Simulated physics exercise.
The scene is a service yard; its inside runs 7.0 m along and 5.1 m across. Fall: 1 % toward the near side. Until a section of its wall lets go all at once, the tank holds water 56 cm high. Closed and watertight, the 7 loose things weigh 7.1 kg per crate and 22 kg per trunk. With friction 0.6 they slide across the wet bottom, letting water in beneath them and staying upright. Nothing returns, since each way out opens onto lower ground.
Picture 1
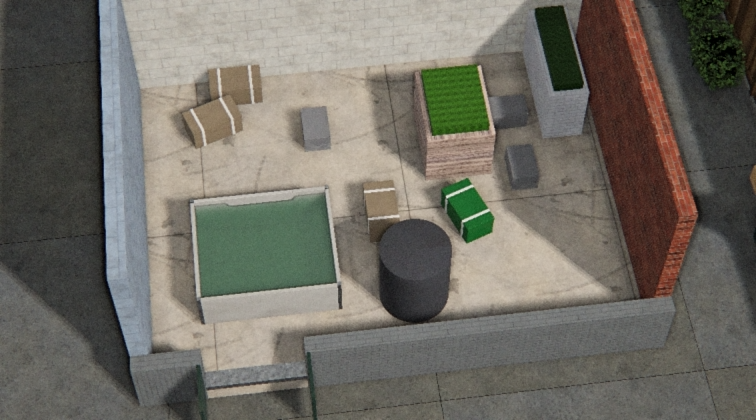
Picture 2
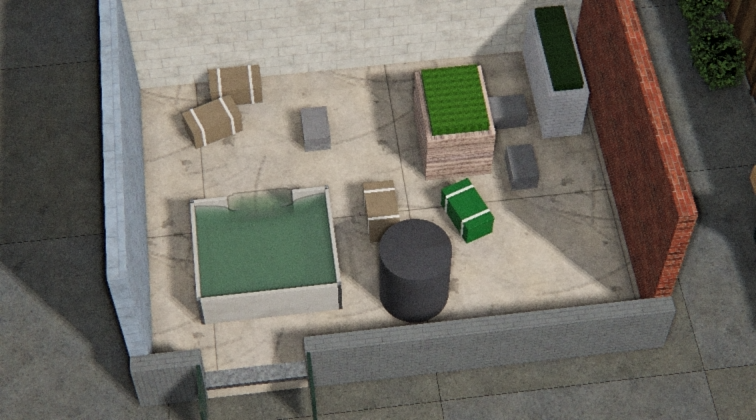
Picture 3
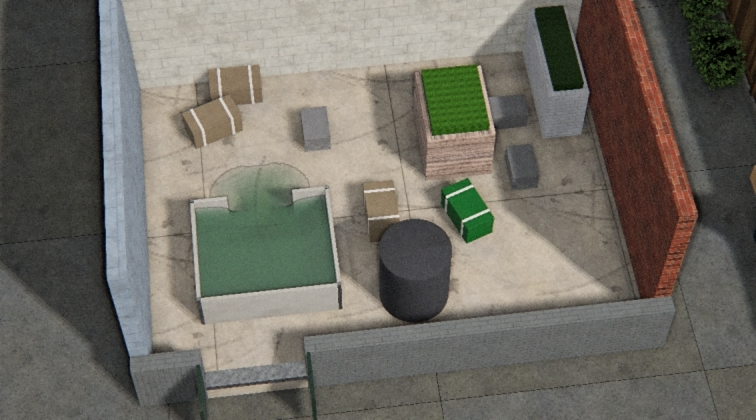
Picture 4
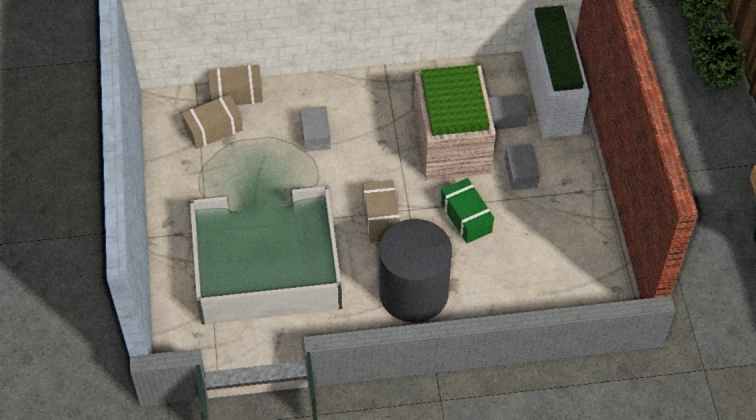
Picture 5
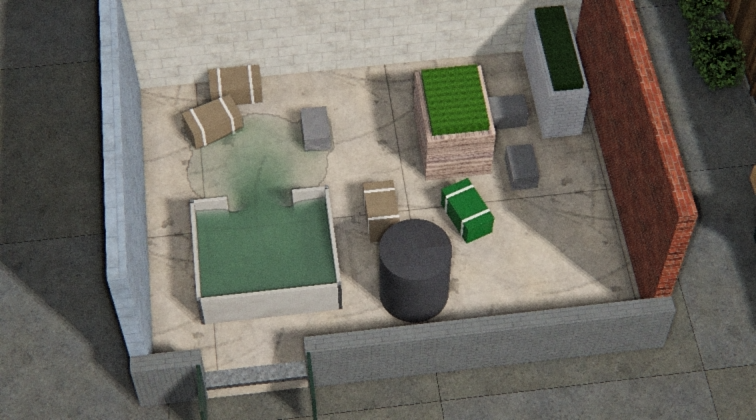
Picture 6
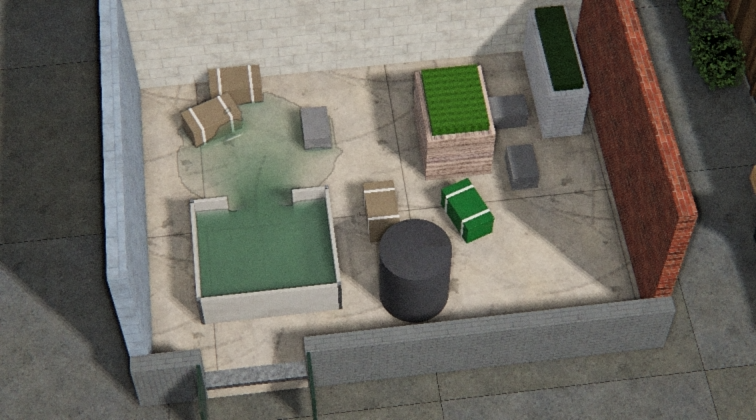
A square tank of green water opened at its back wall, and the water poured out and spread across the yard floor, reaching the brown boxes and a gray block, which barely moved if at all.
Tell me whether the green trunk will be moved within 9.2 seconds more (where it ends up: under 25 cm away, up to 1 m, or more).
Distance: Minimal.
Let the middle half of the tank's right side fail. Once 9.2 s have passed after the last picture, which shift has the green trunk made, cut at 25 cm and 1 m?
The green trunk is swept away.
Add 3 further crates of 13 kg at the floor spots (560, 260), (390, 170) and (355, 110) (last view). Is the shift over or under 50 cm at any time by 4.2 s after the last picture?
Within it, within it, beyond it.
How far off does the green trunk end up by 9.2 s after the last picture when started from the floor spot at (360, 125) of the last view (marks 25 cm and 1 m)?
Observed: Object shuffles over a little.
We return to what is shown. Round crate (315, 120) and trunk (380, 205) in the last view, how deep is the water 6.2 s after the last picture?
Some 5 cm at the first, some 3 cm at the second.
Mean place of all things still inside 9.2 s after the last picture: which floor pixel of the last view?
Roughly at (414, 270).
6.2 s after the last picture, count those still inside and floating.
Count: 1.
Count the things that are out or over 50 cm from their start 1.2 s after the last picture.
Count then: 2.
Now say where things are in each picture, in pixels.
In the first frame, the green trunk at (468, 203) rests on the ground; water covers 3.2 m2; 0 of 7 have shifted.
In the second frame, the green trunk at (468, 203) rests on the ground; 3.7 m2 under water; 0 of 7 have shifted.
In the third frame, the green trunk at (468, 203) rests on the ground; water covers 4.3 m2; 0 of 7 have shifted.
In the fourth frame, the green trunk at (468, 203), on the bottom; 5.1 m2 under water; 0 of 7 have shifted.
In the fifth frame, the green trunk at (468, 203), on the bottom; water covers 5.9 m2; 0 of 7 have shifted.
In the sixth frame, the green trunk at (468, 203), on the bottom; water covers 6.6 m2; 0 of 7 have shifted.
Then, 1.2 s after the last picture the green trunk is near (468, 203), 0.0 m from its start, aground; 0 of 7 are out; 2 afloat.
Then, 3.8 s after the last picture the green trunk is near (468, 203), 0.0 m from its start, aground; 0 of 7 are out; 3 afloat.
Then, 6.2 s after the last picture the green trunk is near (468, 203), 0.0 m from its start, aground; 0 of 7 are out; 1 afloat.
Then, 9.2 s after the last picture the green trunk is near (468, 203), 0.0 m from its start, aground; 0 of 7 are out; 3 afloat.
